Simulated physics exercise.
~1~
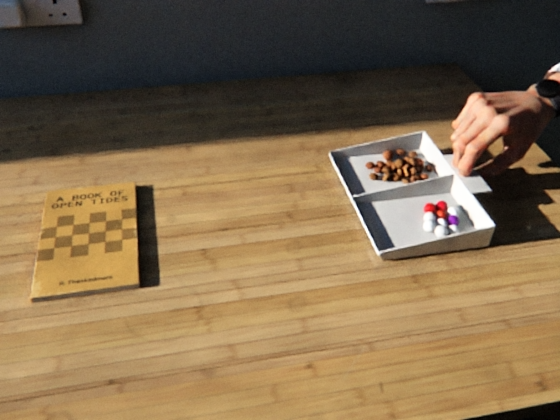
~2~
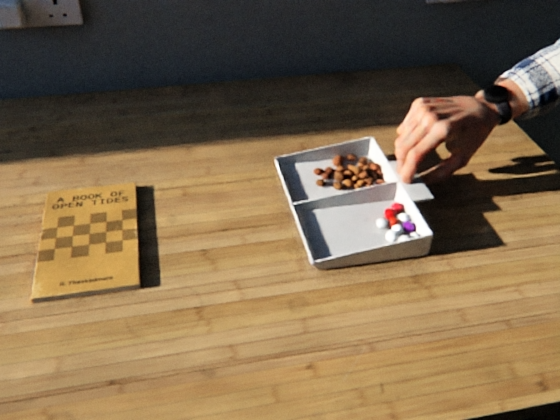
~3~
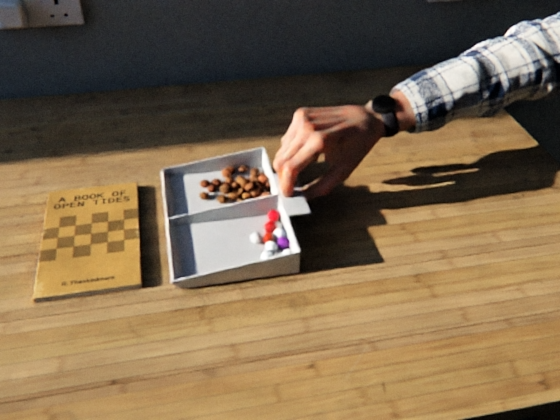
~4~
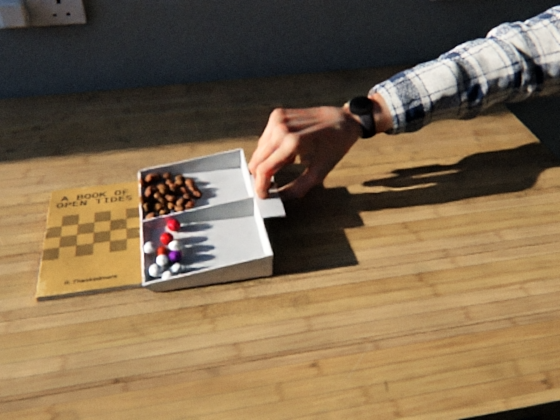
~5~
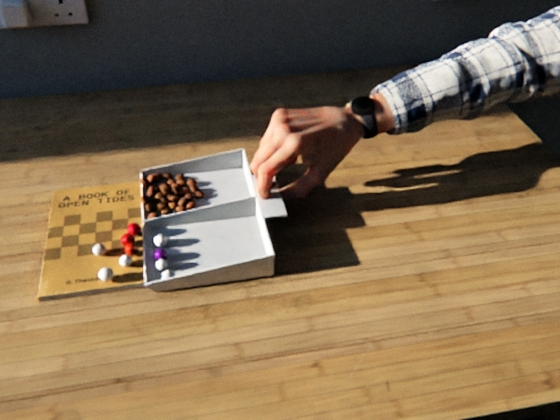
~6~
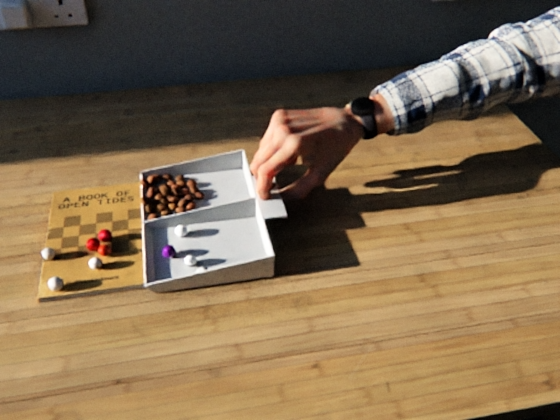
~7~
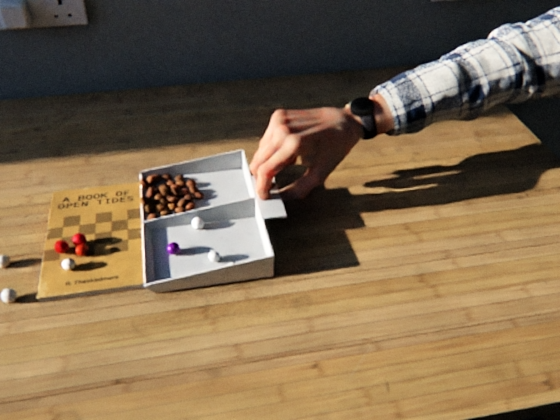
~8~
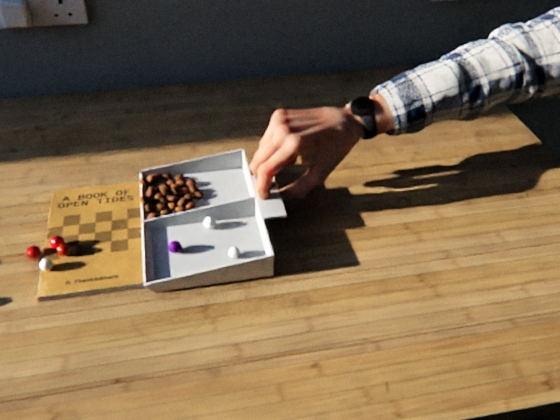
A hand slides a divided tray left into a book, and several small balls roll out.
